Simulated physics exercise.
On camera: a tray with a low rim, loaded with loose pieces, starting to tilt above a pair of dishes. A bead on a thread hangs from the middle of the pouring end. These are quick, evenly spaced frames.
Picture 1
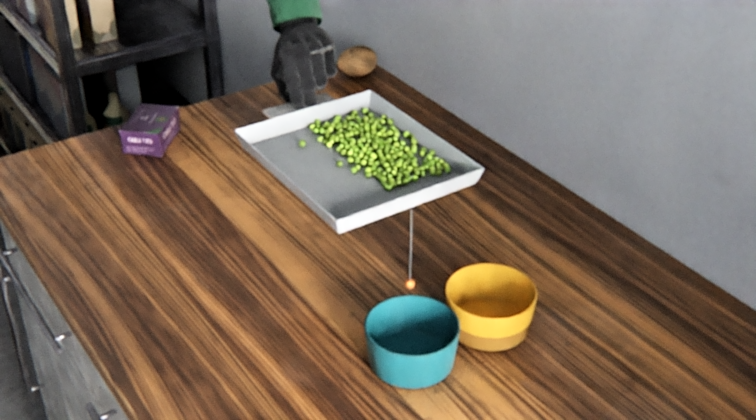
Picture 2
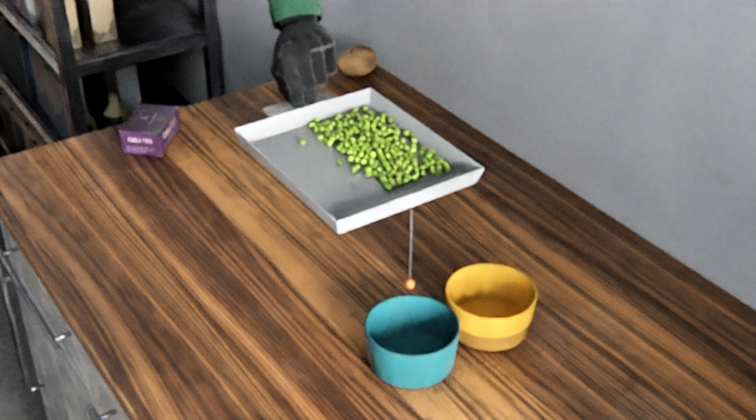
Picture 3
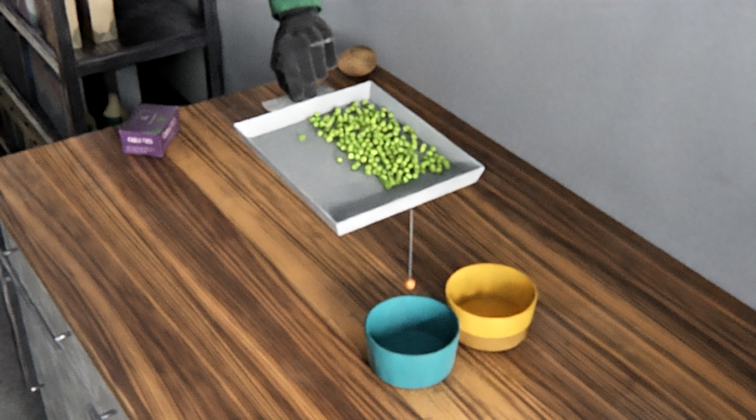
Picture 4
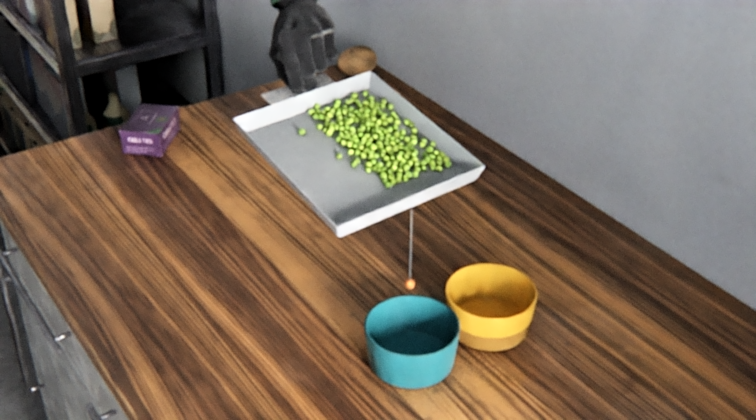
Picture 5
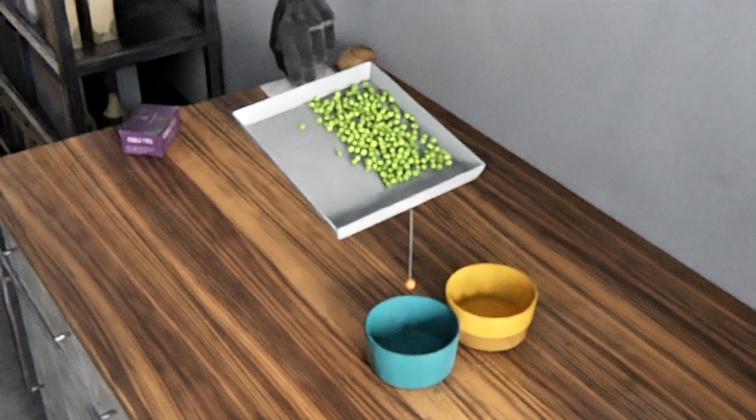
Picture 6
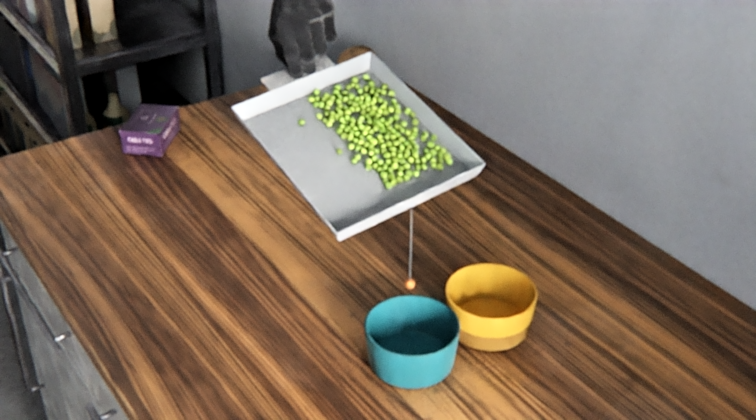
A dark gloved hand slowly raises the far end of a tray of green peas.
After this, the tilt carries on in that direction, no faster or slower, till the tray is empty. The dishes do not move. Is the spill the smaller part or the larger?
In the dishes lies less than half of it.
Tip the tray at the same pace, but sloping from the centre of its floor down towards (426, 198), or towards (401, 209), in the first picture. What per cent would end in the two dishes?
The first gives 100 %, the second 90 %.
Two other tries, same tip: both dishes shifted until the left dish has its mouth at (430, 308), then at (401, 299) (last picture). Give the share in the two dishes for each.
Near 0 % and 10 %.
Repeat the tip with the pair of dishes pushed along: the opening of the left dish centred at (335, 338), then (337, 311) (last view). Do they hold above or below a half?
The first try: The larger part. The second: More than half.
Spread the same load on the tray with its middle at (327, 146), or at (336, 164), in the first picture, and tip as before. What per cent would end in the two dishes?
First some 10, then 10 per cent.
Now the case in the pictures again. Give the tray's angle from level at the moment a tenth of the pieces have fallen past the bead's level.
At some 60 degrees.
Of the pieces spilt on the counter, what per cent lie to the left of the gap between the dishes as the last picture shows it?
Close to 100 per cent.
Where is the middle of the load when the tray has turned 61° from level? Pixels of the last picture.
Around (365, 222).
Soon after the last picture, tray tipped steeply; most on the tray; a stray few in the left dish; a small part outside both; a stray few in the air.
A little later, tray tipped past a quarter turn; a stray few on the tray; about a quarter in the left dish; most outside both; a small part in the air.
Later still, tray tipped past a quarter turn; about a quarter in the left dish; most outside both.
At rest, tray tipped past a quarter turn; about a quarter in the left dish; none in the right dish; most outside both.
